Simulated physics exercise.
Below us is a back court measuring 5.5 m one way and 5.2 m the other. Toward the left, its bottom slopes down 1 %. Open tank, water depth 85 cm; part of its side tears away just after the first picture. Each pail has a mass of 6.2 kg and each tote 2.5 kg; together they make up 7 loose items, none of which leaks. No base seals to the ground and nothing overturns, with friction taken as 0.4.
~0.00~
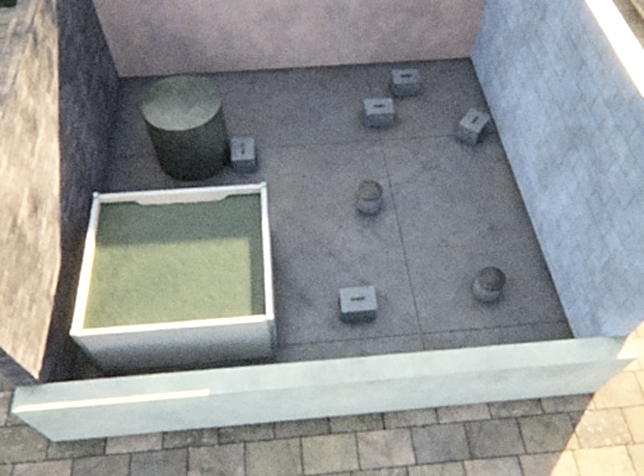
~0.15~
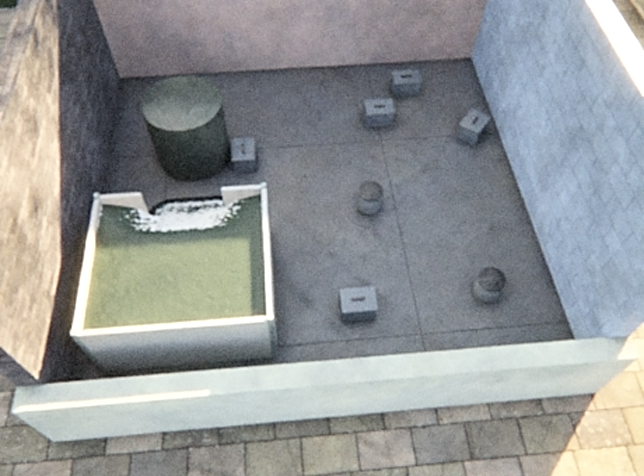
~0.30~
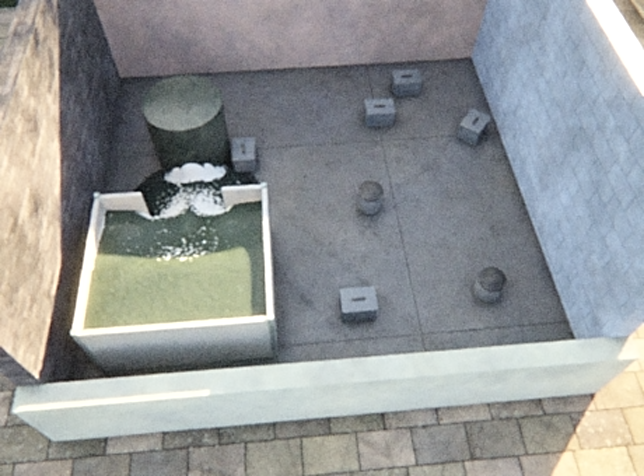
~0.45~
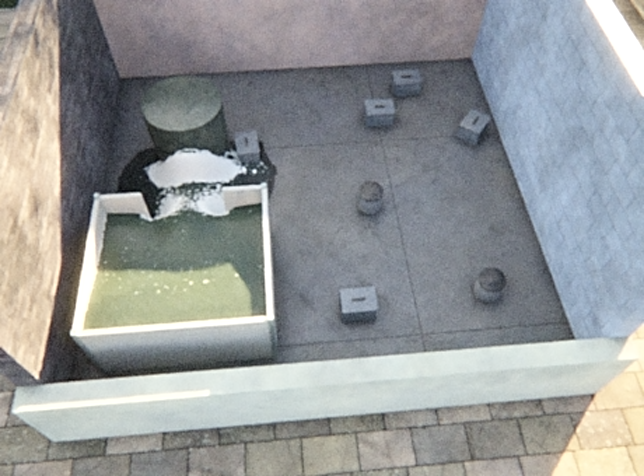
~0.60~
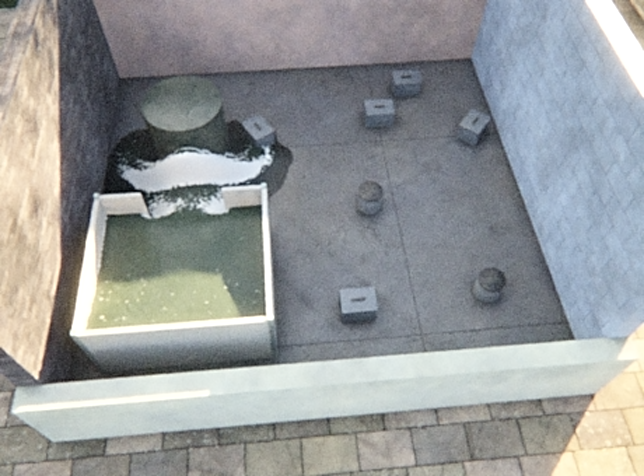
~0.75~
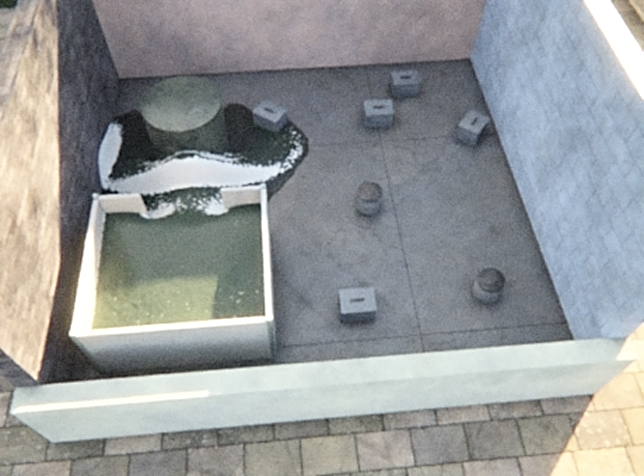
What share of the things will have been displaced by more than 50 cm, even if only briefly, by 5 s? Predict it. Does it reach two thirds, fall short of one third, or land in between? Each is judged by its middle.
The tally will land in the middle bracket.
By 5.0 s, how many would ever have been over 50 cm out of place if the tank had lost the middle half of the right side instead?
6.
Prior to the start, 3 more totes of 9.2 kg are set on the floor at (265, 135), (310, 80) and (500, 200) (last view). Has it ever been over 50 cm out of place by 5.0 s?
Result, one by one: Exceeded, exceeded and exceeded.
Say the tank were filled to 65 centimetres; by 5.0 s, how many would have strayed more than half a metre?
That would make 4 of them.
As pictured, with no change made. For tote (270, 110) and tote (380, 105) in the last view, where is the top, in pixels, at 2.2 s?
Near (310, 55) and (472, 78).
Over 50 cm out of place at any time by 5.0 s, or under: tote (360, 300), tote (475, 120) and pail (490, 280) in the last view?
In turn: Less, past it, under.
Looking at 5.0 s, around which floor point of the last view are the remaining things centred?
I'd put it around (453, 219).
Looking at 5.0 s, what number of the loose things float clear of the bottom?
The number is 4.
After 1.1 s 1 of 7 are over 50 cm from their spots; 0 afloat.
After 2.2 s 3 of 7 are over 50 cm from their spots; 4 afloat.
After 3.5 s 4 of 7 are over 50 cm from their spots; 4 afloat.
After 5.0 s 4 of 7 are over 50 cm from their spots, and 4 have been at some point; 4 afloat.
